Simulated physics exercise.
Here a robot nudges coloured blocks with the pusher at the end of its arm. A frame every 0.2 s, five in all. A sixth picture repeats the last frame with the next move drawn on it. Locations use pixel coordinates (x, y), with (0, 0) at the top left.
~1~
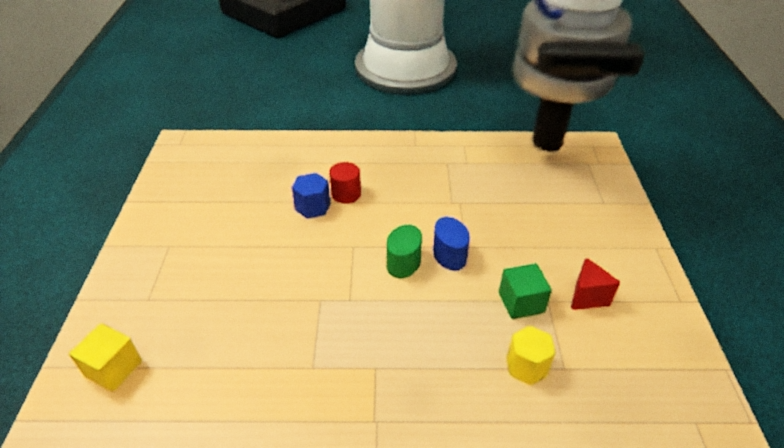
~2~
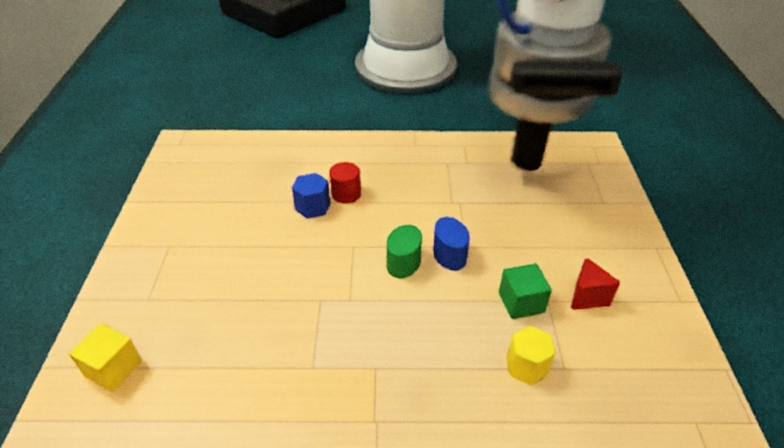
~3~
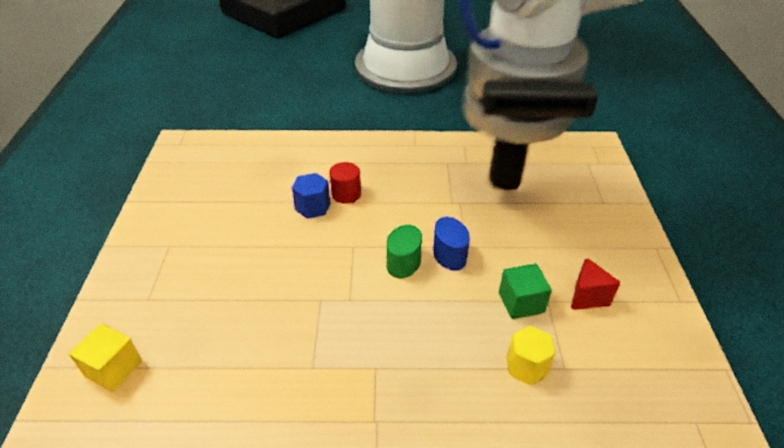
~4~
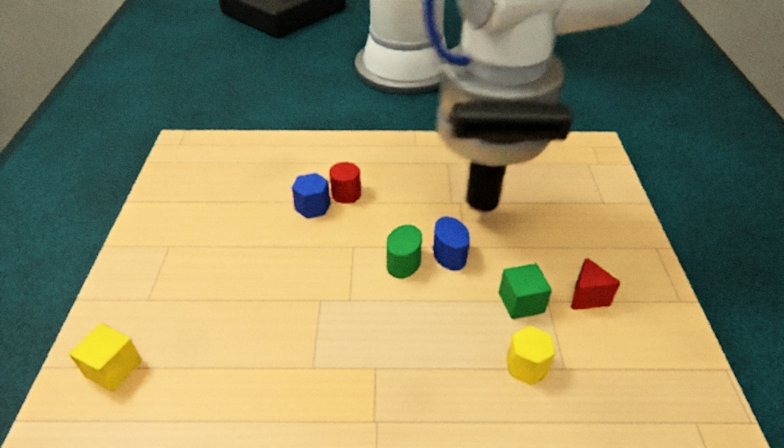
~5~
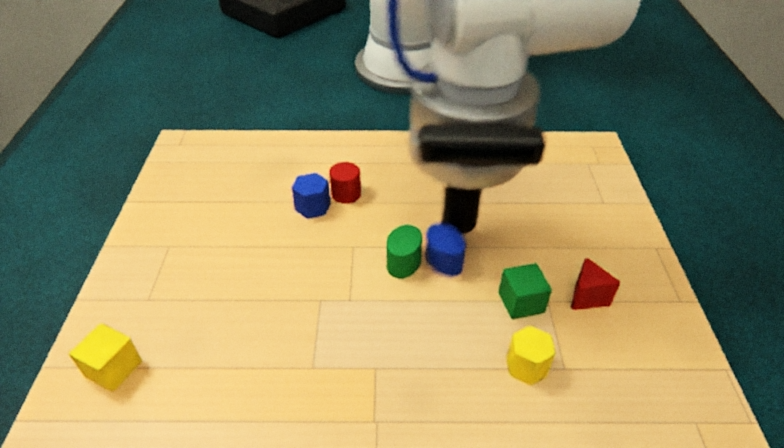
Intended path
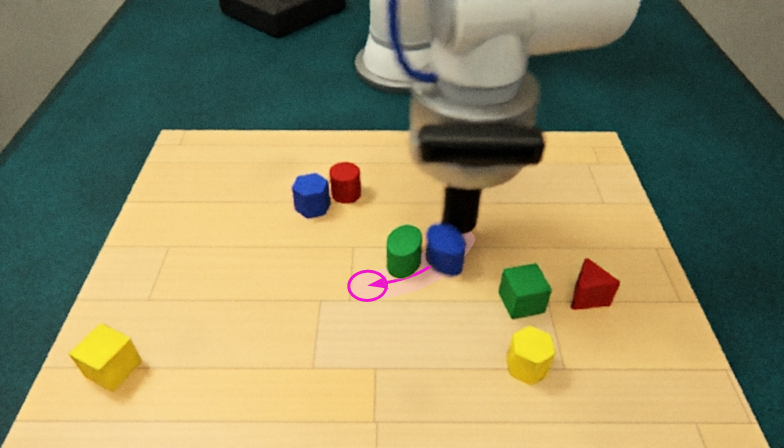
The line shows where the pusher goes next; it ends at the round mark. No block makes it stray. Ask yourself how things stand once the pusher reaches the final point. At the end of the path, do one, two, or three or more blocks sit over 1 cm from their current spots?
Two blocks, no more.
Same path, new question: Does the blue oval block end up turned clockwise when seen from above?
Answer: No.
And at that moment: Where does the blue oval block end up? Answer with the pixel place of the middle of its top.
At the end it should sit near (405, 286).
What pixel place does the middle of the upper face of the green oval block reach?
It should be at (326, 253) by then.
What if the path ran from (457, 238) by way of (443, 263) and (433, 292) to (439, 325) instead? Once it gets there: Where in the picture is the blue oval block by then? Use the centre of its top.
Put as a pixel place, it's (417, 330).
Path on the board, from (457, 238) by way of (438, 261) and (406, 278) to (368, 285).
What follows on the original path. One third of the way, pusher (439, 245); green oval block (392, 246), turned 40° clockwise; blue oval block (429, 264), turned 20° anticlockwise.
Two thirds of the way, pusher (407, 261); green oval block (365, 252), turned 55° clockwise; blue oval block (414, 282), turned 75° anticlockwise.
At the end, pusher (367, 269); green oval block (326, 253), turned 75° clockwise; blue oval block (405, 286), turned 110° anticlockwise; green square block in place.
